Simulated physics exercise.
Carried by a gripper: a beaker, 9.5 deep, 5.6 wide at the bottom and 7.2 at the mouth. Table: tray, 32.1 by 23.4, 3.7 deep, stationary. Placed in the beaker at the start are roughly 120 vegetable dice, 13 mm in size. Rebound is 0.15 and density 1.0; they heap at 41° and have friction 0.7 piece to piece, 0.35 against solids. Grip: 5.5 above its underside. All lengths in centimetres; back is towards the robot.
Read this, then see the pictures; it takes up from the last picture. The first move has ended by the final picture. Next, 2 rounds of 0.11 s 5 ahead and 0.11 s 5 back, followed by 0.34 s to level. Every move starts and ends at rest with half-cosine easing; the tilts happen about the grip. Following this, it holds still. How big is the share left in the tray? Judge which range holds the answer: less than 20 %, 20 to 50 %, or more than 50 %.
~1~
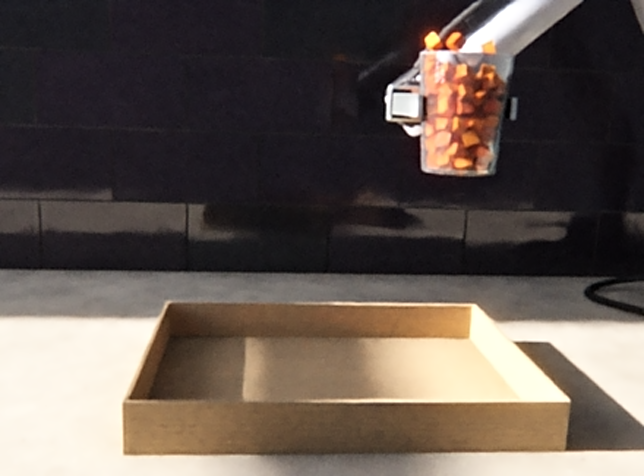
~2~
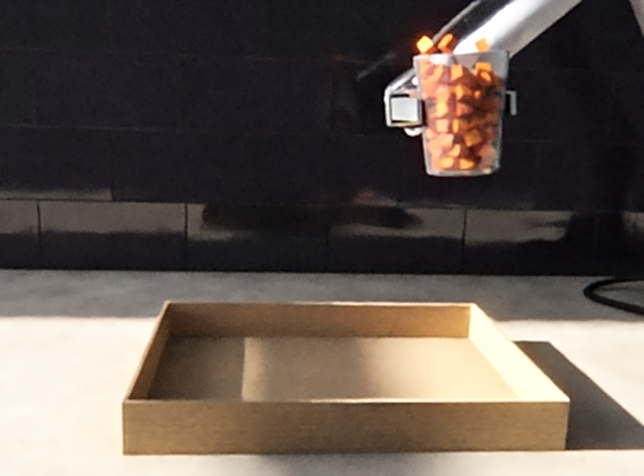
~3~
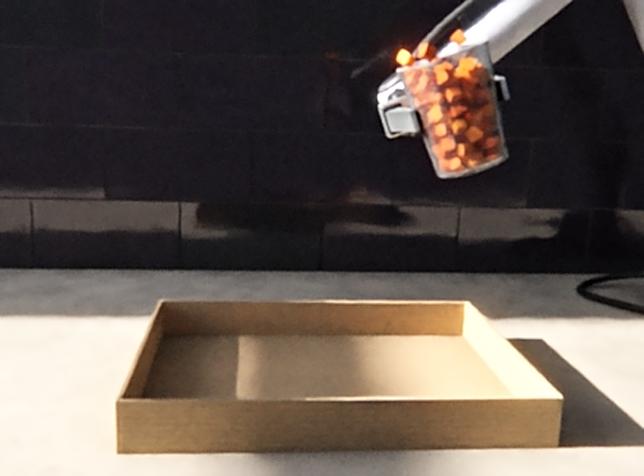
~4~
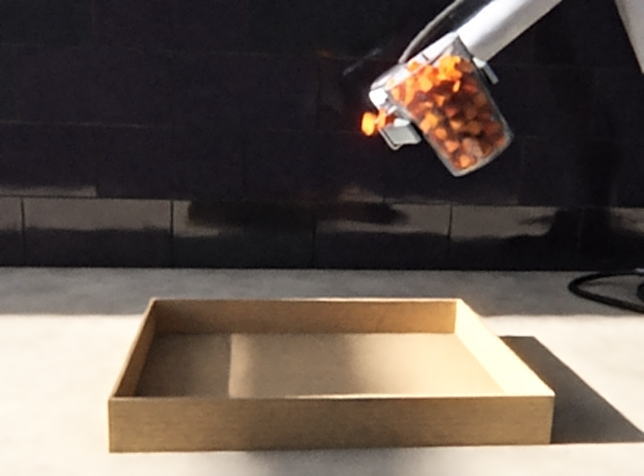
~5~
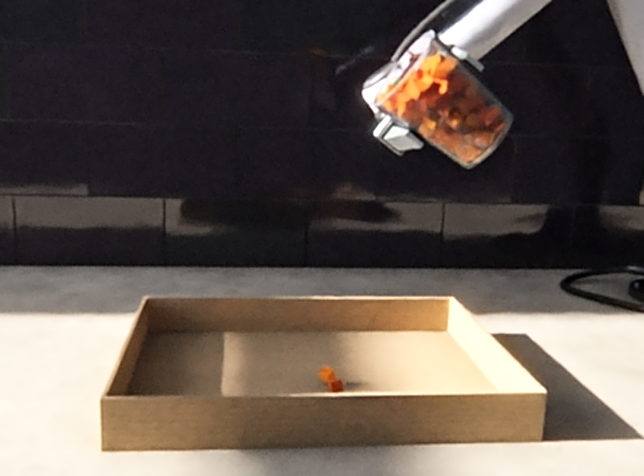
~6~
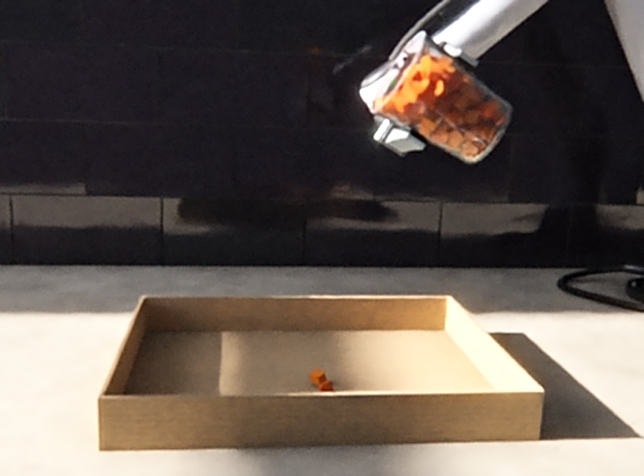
The range is 20 to 50 %.
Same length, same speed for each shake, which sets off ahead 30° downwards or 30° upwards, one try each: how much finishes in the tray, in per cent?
Near 10 and 70 percent respectively.
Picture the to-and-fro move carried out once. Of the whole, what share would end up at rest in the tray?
Probably about 20 in a hundred.
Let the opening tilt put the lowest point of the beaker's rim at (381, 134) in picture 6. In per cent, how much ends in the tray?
The share is about 90 percent.
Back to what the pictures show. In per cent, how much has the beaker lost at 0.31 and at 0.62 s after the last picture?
Around 20 % and around 35 %.
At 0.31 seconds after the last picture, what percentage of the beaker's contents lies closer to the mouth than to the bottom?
Mouth half: Close to 50 per cent.
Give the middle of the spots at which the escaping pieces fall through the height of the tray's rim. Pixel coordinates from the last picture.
I'd put it somewhere near (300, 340).
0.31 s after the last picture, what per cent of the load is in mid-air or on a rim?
Roughly 15 per cent.
Then, 0.31 s after the last picture, tilted 60° forward, highest piece 27 above the table; 94 in the beaker, 4 in the tray, 17 in flight or on a rim.
Then, 0.62 s after the last picture, tilted 26° forward, highest piece 28 above the table; 76 in the beaker, 37 in the tray, 2 in flight or on a rim.
Then, 0.98 s after the last picture, level, highest piece 29 above the table; 76 in the beaker, 39 in the tray.
Then, 2.03 s after the last picture, level, highest piece 29 above the table; 76 in the beaker, 39 in the tray.
Final count, 76 in the beaker, 39 in the tray. That is 34 % in the tray.
